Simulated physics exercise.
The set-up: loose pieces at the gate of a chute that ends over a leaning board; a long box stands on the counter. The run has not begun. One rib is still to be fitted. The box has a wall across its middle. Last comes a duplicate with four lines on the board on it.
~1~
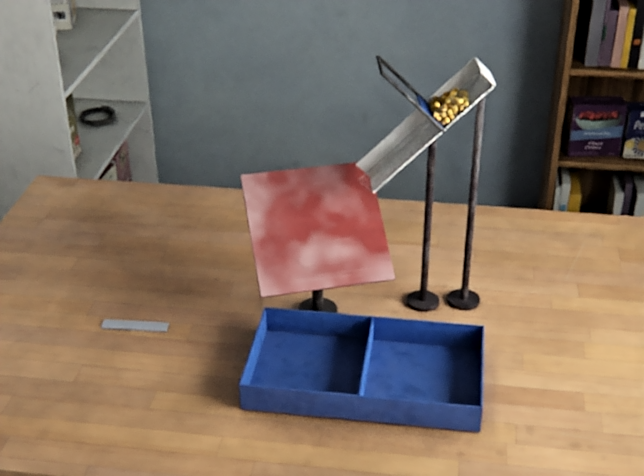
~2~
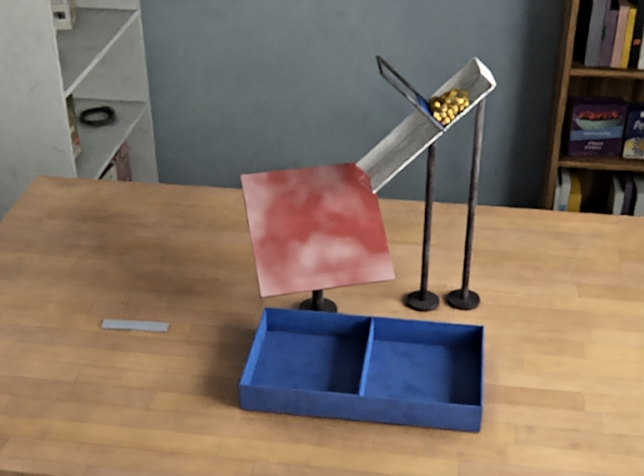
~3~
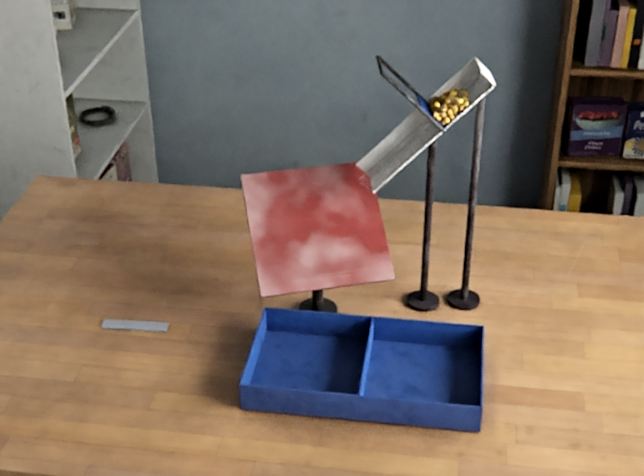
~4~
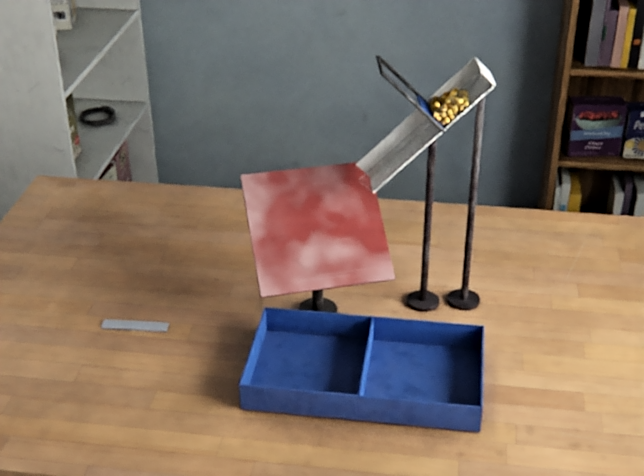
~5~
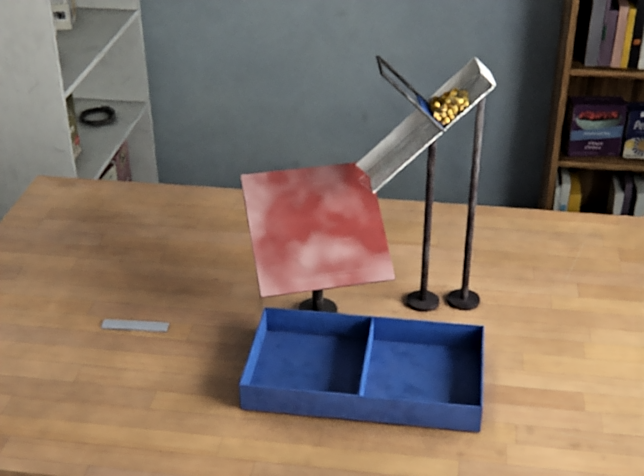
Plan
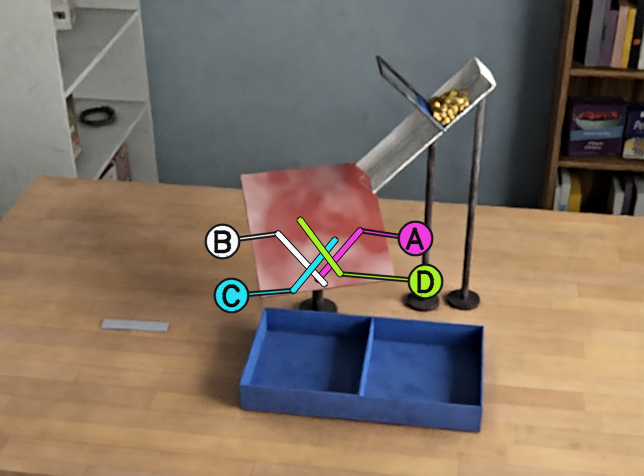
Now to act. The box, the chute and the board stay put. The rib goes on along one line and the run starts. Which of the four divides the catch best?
The answer is line D.
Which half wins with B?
Left.
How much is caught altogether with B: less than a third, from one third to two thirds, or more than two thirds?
More than two thirds.
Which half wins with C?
More lands on the left.
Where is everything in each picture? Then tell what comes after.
In the first frame, load behind the gate near (447, 104), puffed corn balls; lip of the chute near (372, 185), sloping fairly steeply.
In the second frame, middle of the board near (317, 226), tilted fairly steeply; middle of its low edge near (329, 288); of its high edge near (306, 168).
In the third frame, front corners of the box near (240, 384) and (482, 407); front end of its middle wall near (359, 396); gate still shut near (422, 105).
In the fourth frame, middle of the load near (447, 104); lip near (372, 185).
In the fifth frame, middle of the load near (447, 104); lip near (372, 185).
On the marked copy, line A from (360, 230) to (318, 279); line B from (278, 233) to (324, 283); line C from (334, 240) to (293, 290); line D from (300, 219) to (340, 273).
For line A, of what is caught, the whole lot in the left half, none at all in the right.
For line B, of what is caught, all but a few in the left half, a small share in the right.
For line C, of what is caught, all but a few in the left half, a small share in the right.
For line D, of what is caught, close to half in the left half, close to half in the right.
